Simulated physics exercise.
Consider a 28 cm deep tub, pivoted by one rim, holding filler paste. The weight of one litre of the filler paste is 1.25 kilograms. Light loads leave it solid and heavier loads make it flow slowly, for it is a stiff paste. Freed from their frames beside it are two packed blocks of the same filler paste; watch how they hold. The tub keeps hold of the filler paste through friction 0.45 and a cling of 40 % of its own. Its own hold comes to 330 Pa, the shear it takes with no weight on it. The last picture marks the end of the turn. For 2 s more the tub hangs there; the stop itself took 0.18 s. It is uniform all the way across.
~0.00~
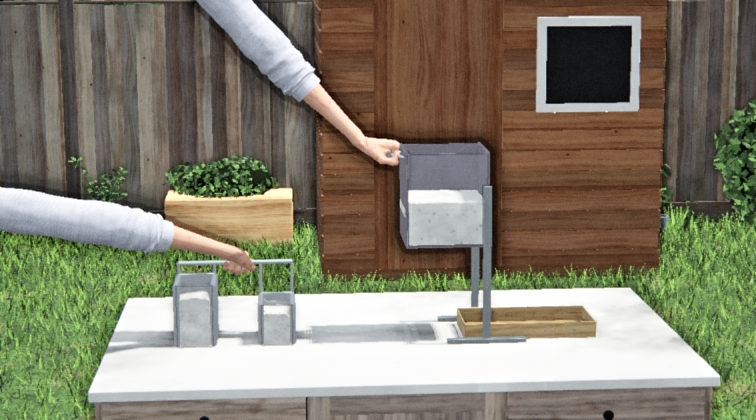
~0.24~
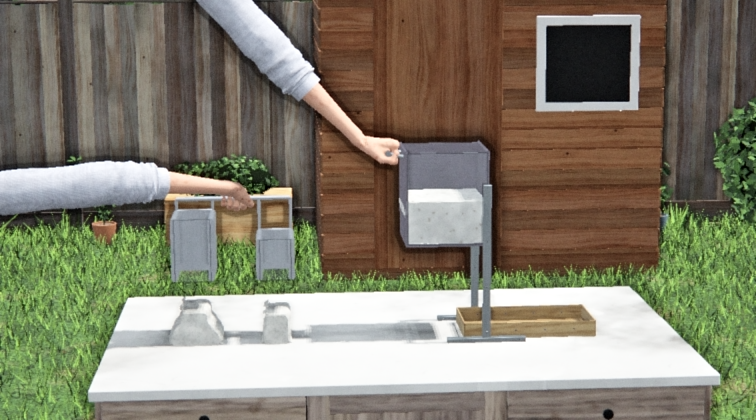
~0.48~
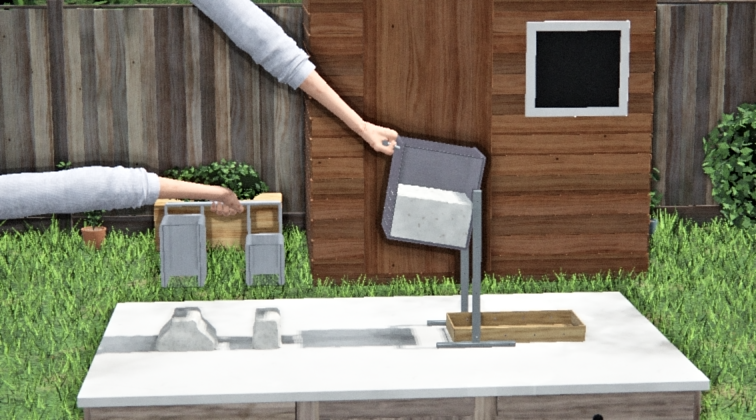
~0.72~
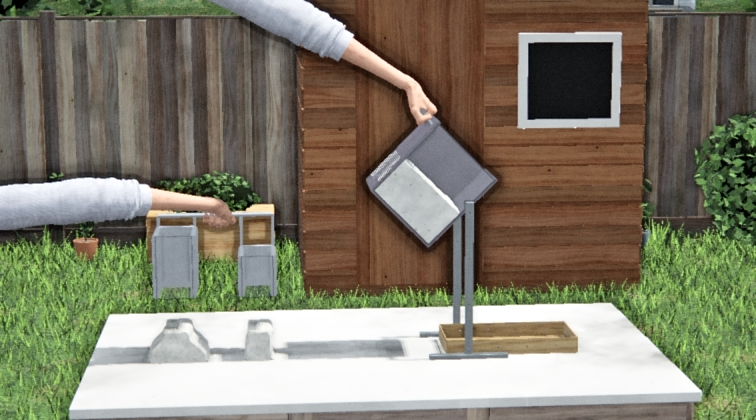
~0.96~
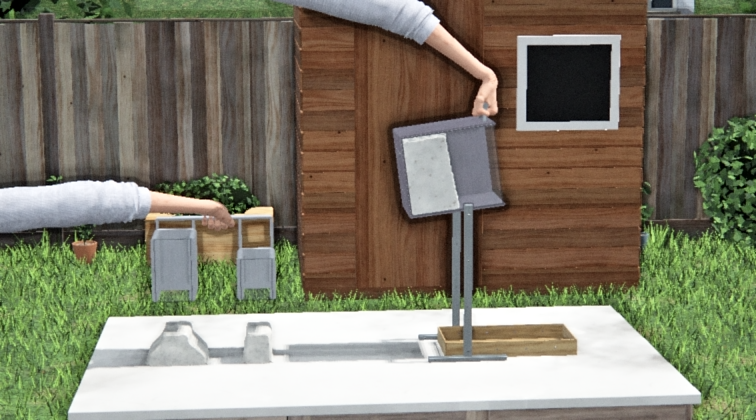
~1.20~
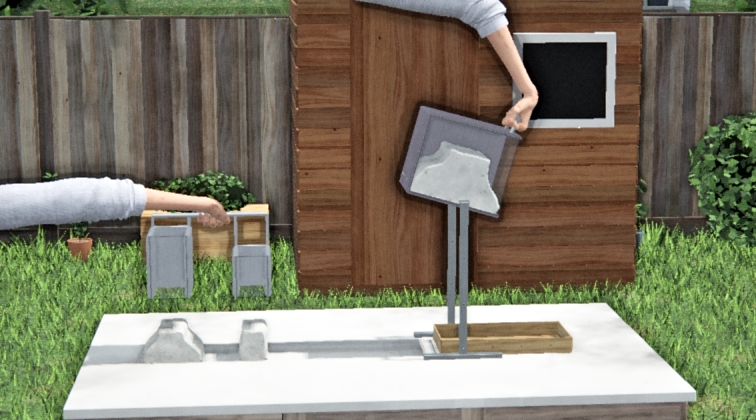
A hand at the right end of a grey sleeve swings a grey, see-through tub clockwise on its upright stand, after another hand lifts two grey holders off pale blocks, which slump slightly. The pale filler inside keeps its block shape, then spreads at its base as the tub turns past upright on its side. The view, from the front above a white-topped garden bench before a wooden shed, grass and fence, shifts slightly.
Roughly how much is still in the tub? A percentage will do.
I would say about 0 percent.
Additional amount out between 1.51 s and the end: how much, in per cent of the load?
Later share of the load: Approx. 40 %.
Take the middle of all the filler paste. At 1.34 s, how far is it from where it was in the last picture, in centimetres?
It has moved close to 9 cm.
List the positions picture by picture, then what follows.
Handle-side rim at (408, 154), tilt 0 degrees; top of the filler paste at (414, 202); blocks stand 16 cm, 10 cm (left to right), in the first frame.
Handle-side rim at (408, 153), tilt 0 degrees; top of the filler paste at (414, 201); blocks stand 12 cm, 9.9 cm (left to right), in the second frame.
Handle-side rim at (405, 145), tilt 10 degrees; top of the filler paste at (402, 195); blocks stand 11 cm, 9.9 cm (left to right), in the third frame.
Handle-side rim at (440, 124), tilt 46 degrees; top of the filler paste at (406, 163); blocks stand 11 cm, 9.9 cm (left to right), in the fourth frame.
Handle-side rim at (494, 125), tilt 83 degrees; top of the filler paste at (441, 137); blocks stand 11 cm, 9.9 cm (left to right), in the fifth frame.
Handle-side rim at (520, 140), tilt 106 degrees; top of the filler paste at (451, 151); blocks stand 11 cm, 9.9 cm (left to right), in the sixth frame.
After 1.34 s, the tub is at 106 degrees and holds 68 %.
After 1.51 s, the tub is at 106 degrees and holds 40 %.
After 1.68 s, the tub is at 106 degrees and holds 26 %.
After 1.85 s, the tub is at 106 degrees and holds 10 %.
After 3.20 s, at the end, the tub is at 106 degrees and holds 0 %.
